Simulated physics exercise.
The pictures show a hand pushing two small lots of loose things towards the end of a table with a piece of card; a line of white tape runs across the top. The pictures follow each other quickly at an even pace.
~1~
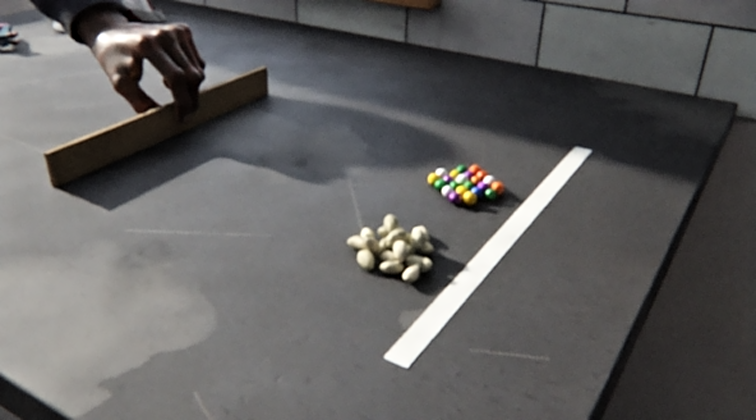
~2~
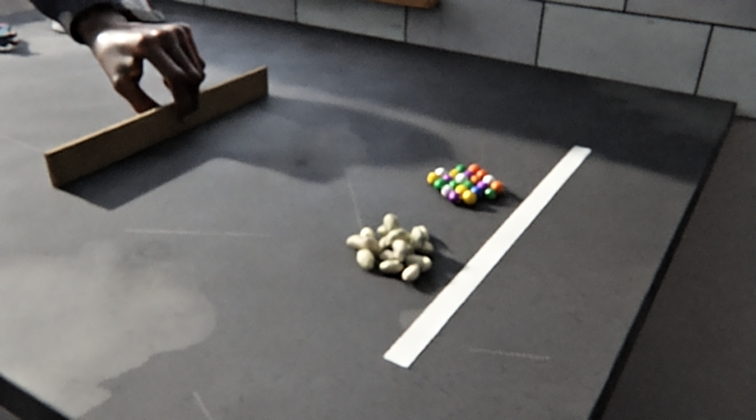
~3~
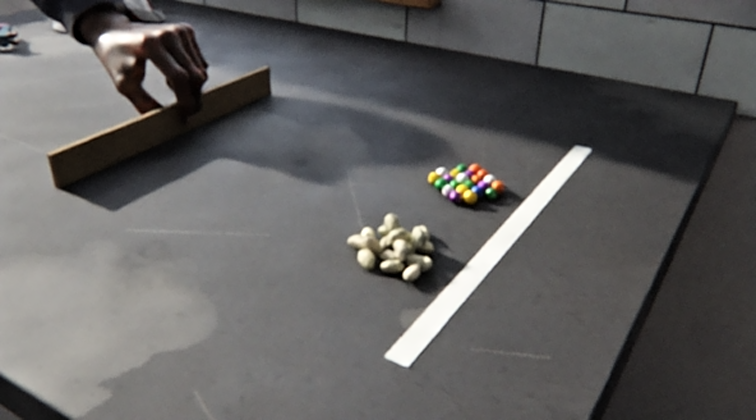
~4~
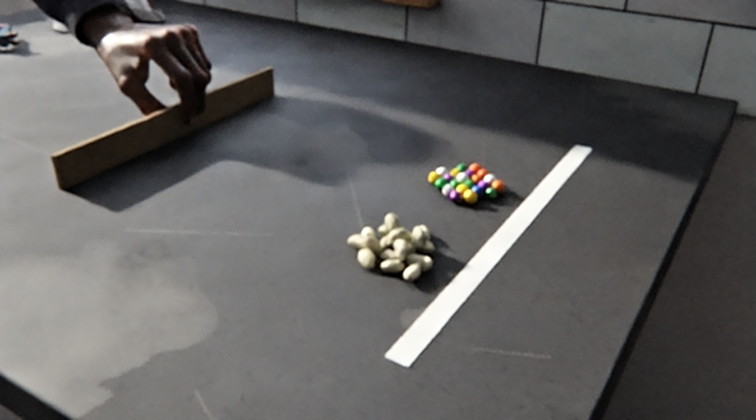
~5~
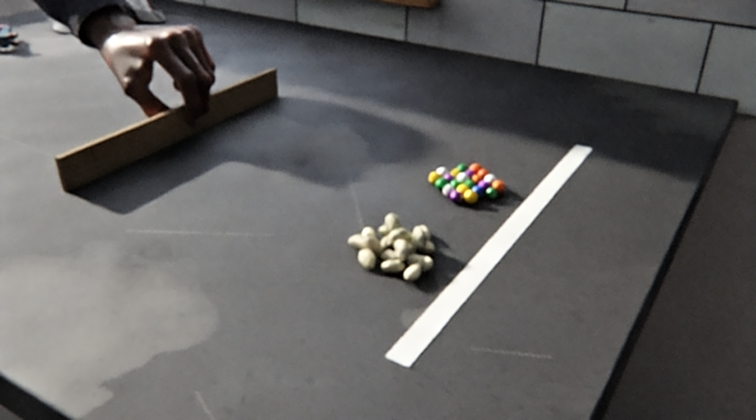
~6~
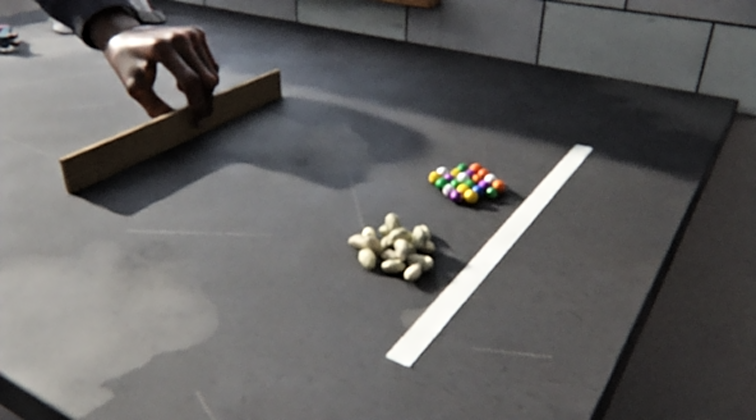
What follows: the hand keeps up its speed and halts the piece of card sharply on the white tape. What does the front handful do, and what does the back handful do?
Front handful: It remains up there. Back handful: It remains up there.
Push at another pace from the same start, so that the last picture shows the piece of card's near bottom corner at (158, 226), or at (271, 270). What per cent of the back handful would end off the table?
In turn 100 and 100 in a hundred.
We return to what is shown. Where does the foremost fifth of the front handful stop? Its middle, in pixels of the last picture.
At about (525, 299).
Then, 2.08 s later than the last frame, piece of card still moving, near (335, 147); front handful all on the table, its front near (413, 274); back handful all on the table, its front near (499, 187).
Then, 4.19 s later than the last frame, piece of card stopped at the white tape; front handful all on the table, its front near (539, 304); back handful all on the table, its front near (572, 214).
Then, 4.47 s later than the last frame, piece of card stopped at the white tape; front handful all on the table, its front near (539, 304); back handful all on the table, its front near (586, 218).
When it is over, piece of card stopped at the white tape; front handful all on the table, its front near (539, 304); back handful all on the table, its front near (586, 218).
